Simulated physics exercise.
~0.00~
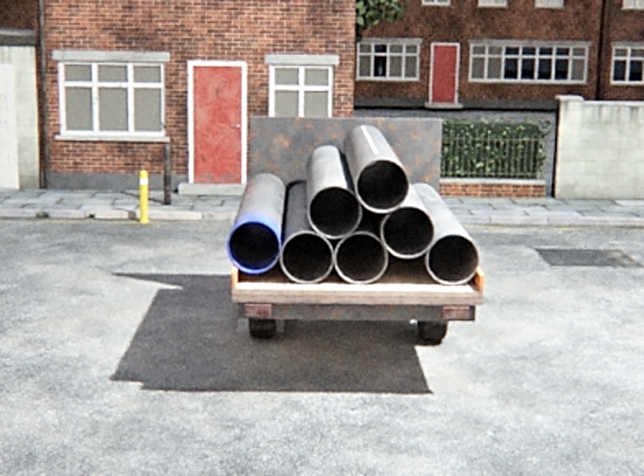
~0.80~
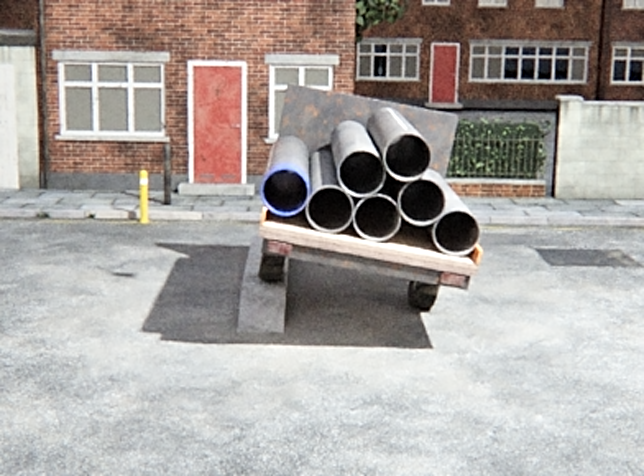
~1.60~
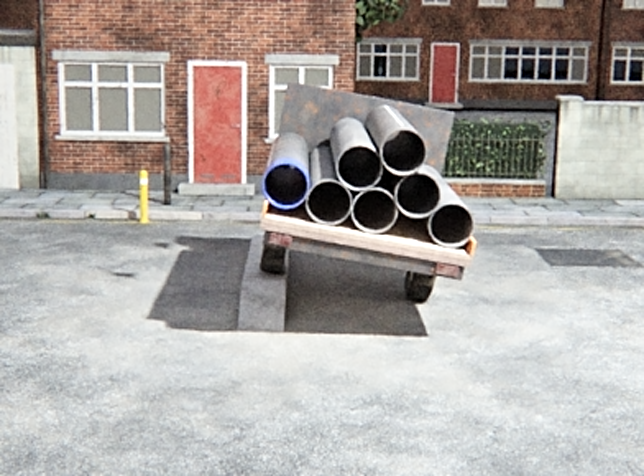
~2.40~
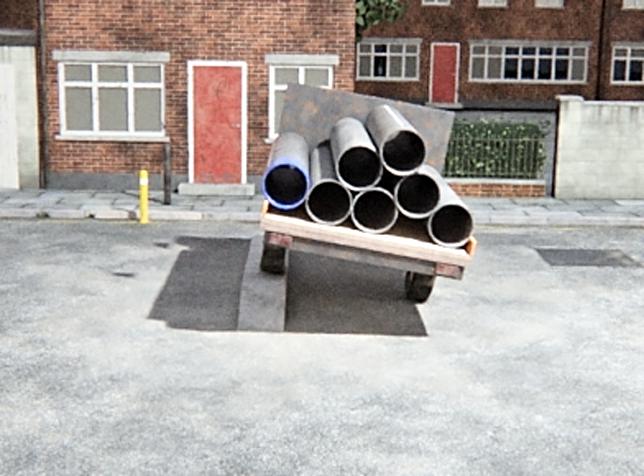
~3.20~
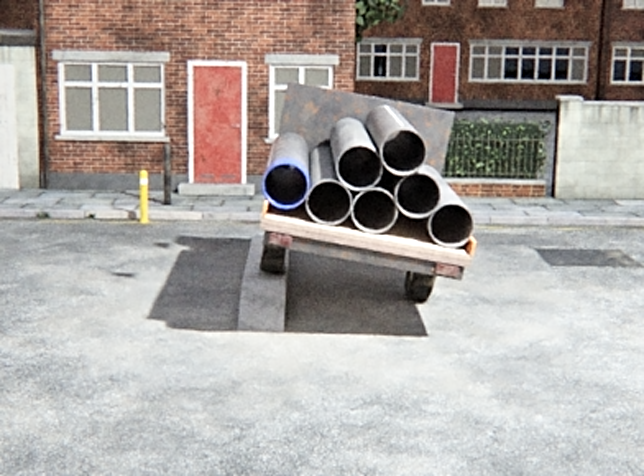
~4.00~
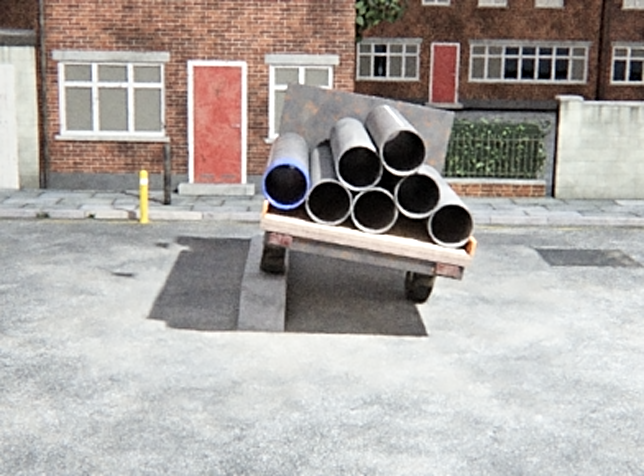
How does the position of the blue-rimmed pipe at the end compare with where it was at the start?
It ends up higher and a little farther to the right in the view than at the start. It is still on the trailer, which now leans down to the right.
